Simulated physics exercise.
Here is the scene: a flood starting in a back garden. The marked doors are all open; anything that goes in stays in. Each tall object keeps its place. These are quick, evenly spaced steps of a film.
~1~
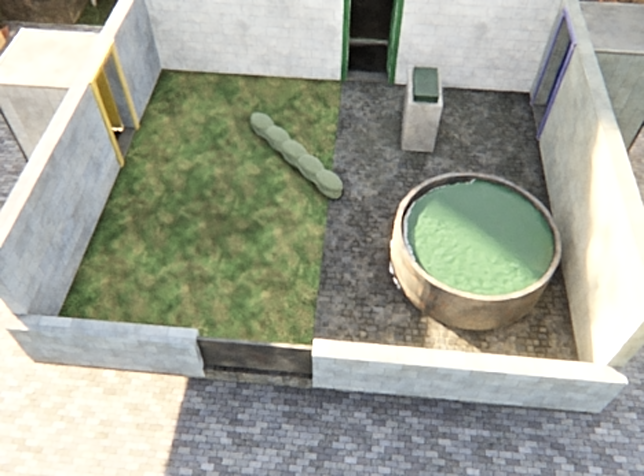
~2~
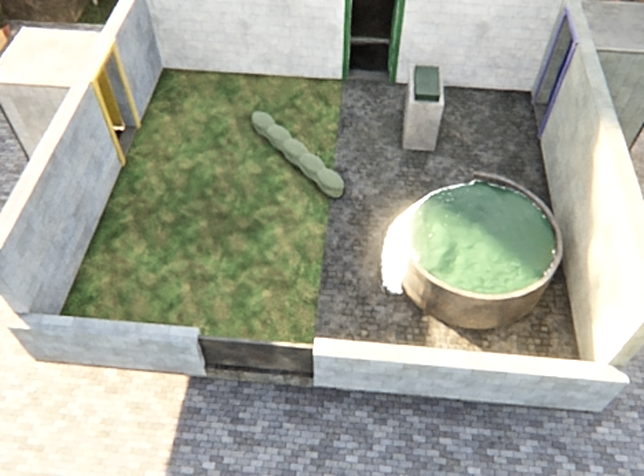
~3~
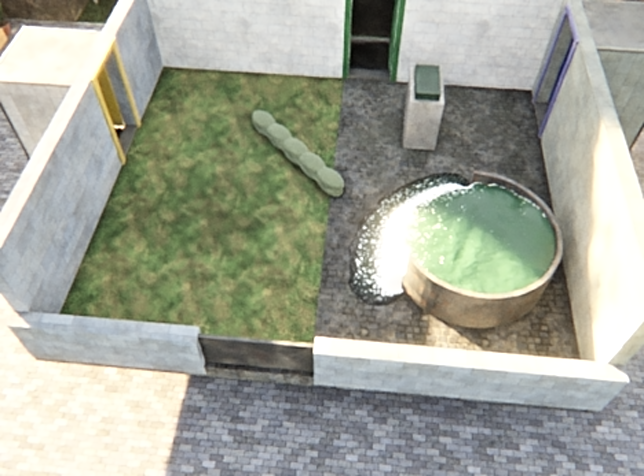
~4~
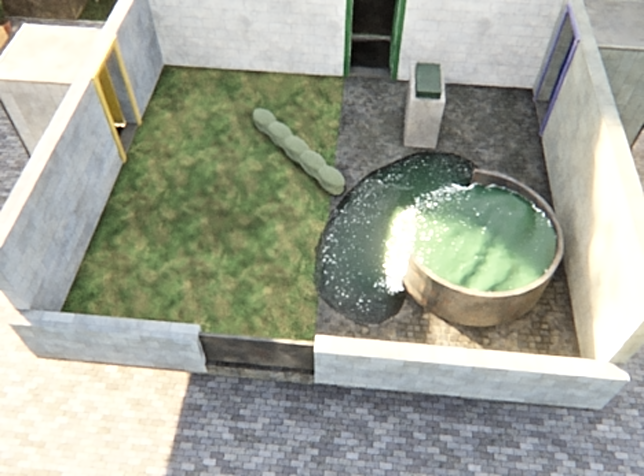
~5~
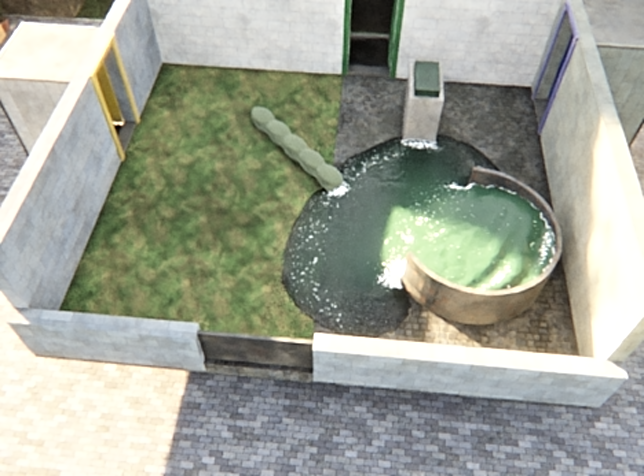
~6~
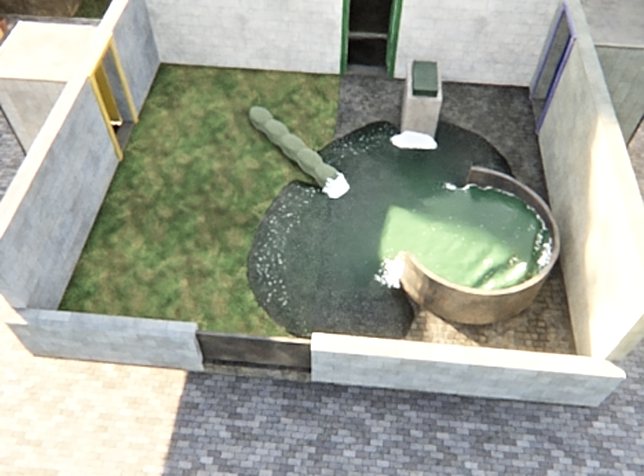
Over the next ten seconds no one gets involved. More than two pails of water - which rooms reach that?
Result: Blue door: Never surpasses it, green door: Surpasses it, yellow door: Surpasses it.
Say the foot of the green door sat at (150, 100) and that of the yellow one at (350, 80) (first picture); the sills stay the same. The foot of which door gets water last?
Last: The green door.
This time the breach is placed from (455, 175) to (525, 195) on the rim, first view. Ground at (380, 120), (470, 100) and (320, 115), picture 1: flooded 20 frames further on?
Soaked, soaked, soaked.
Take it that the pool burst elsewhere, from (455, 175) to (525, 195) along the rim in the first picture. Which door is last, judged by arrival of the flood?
Last: The one in yellow.
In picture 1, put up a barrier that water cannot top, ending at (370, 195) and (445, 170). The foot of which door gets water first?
The blue door.
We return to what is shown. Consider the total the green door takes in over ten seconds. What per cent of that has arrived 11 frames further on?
Around 0 percent.
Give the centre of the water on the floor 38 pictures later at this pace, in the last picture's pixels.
Roughly (270, 179).
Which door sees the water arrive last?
Looking at the pictures, the answer is the yellow door.
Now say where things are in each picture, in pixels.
The pool at (476, 234) is whole and still, in the first picture.
Water pours out at (408, 219) and has run to (391, 292), in the second picture.
The front is at a hidden place, out from the gap at (408, 220), in the third picture.
The front is at (355, 316), out from the gap at (408, 221), in the fourth picture.
The front is at (322, 319), out from the gap at (407, 220), in the fifth picture.
The front is at (261, 296), out from the gap at (405, 219), in the sixth picture.
A moment on, water covers 45 % of the floor; the blue door not reached, the green door not reached, the yellow door not reached.
Next, water covers 60 % of the floor; the blue door wet at the sill, nothing in, the green door wet at the sill, nothing in, the yellow door not reached.
Then, water covers 80 % of the floor; the blue door wet at the sill, nothing in, the green door under two buckets in, the yellow door wet at the sill, nothing in.
Later, water covers 90 % of the floor; the blue door wet at the sill, nothing in, the green door over two buckets in, the yellow door over two buckets in.
In the end, water covers 100 % of the floor; the blue door under two buckets in, the green door over two buckets in, the yellow door over two buckets in.
